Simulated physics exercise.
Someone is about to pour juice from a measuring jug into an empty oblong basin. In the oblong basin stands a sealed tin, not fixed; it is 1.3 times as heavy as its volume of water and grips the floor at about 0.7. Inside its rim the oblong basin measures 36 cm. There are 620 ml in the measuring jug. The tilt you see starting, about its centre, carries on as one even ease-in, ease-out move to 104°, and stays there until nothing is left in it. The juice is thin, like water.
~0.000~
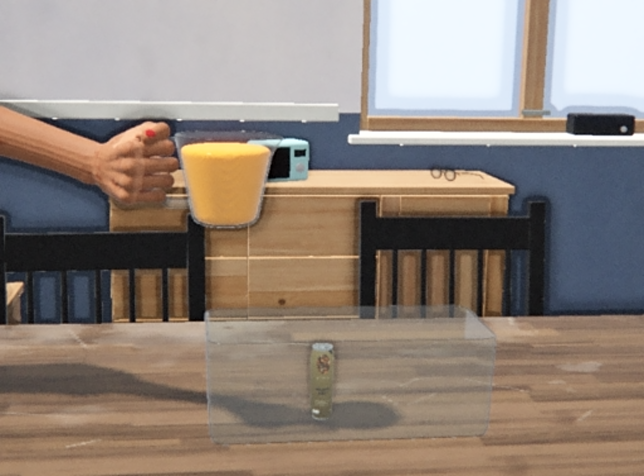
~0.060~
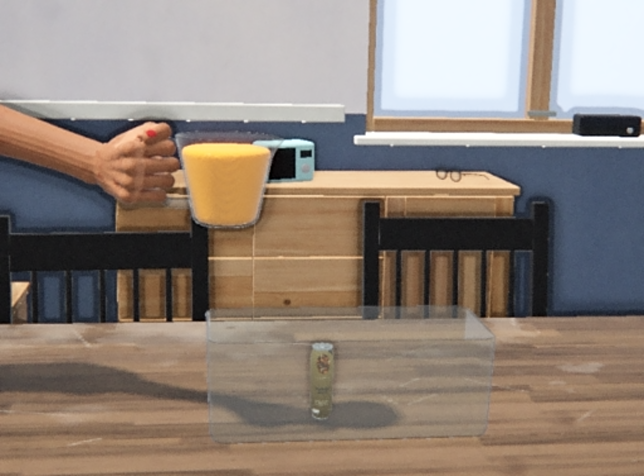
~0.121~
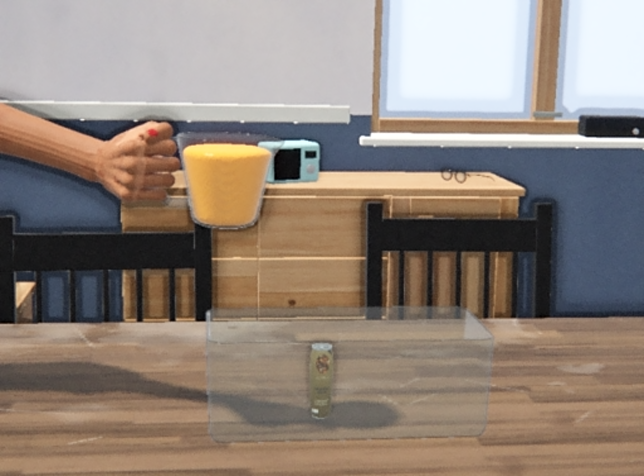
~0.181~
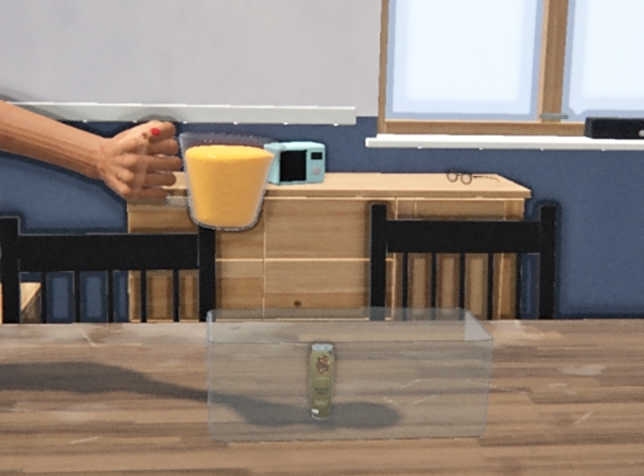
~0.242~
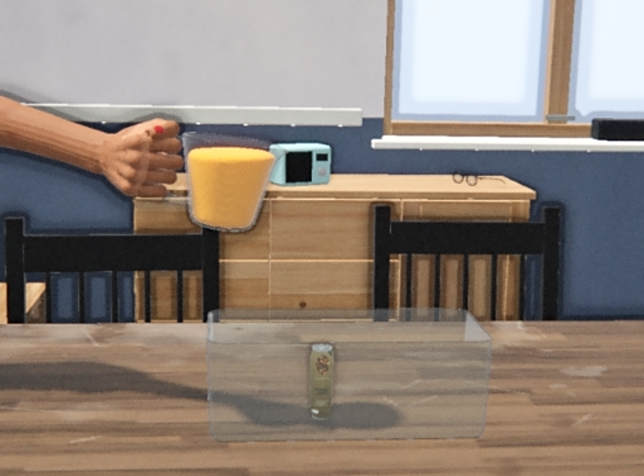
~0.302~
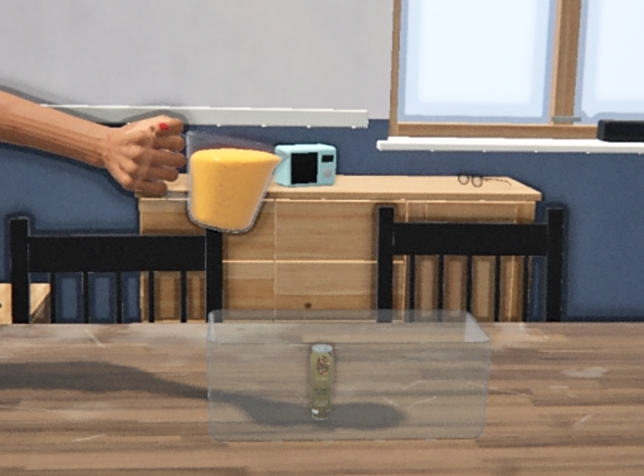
A hand reaching in from the left holds a clear jug of orange-yellow juice level, then slowly tips it to the right, while the view drifts slightly so the background slides rightward. Below, an empty see-through basin and a small tin stand on a wooden table, seen from the side. Behind are black chairs, a wooden cabinet with a pale turquoise appliance and glasses, a blue wall and a window.
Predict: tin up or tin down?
The tin stays up.
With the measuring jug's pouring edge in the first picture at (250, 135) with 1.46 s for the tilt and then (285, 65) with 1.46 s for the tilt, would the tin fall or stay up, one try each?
First it topples; then it remains upright.
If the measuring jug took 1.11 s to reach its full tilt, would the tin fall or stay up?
The tin keeps standing.
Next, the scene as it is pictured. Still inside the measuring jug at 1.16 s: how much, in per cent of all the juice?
Near 14 in a hundred.
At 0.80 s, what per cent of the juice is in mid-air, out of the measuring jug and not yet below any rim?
Near 22 in a hundred.
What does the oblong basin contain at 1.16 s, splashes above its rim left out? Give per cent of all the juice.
Near 66 in a hundred.
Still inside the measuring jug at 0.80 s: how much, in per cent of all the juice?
Near 70 in a hundred.
Then, 0.80 s in, the tilt is 60° and 70 per cent is still to pour; the tin stands where it began.
Then, 1.16 s in, the tilt is 94° and 14 per cent is still to pour; the tin stands where it began.
Then, 1.55 s in, the tilt is 104° and 0 per cent is still to pour; the tin stands where it began.
Then, 1.96 s in, the tilt is 104° and 0 per cent is still to pour; the tin stands where it began.
Finally, the tin stands where it began.
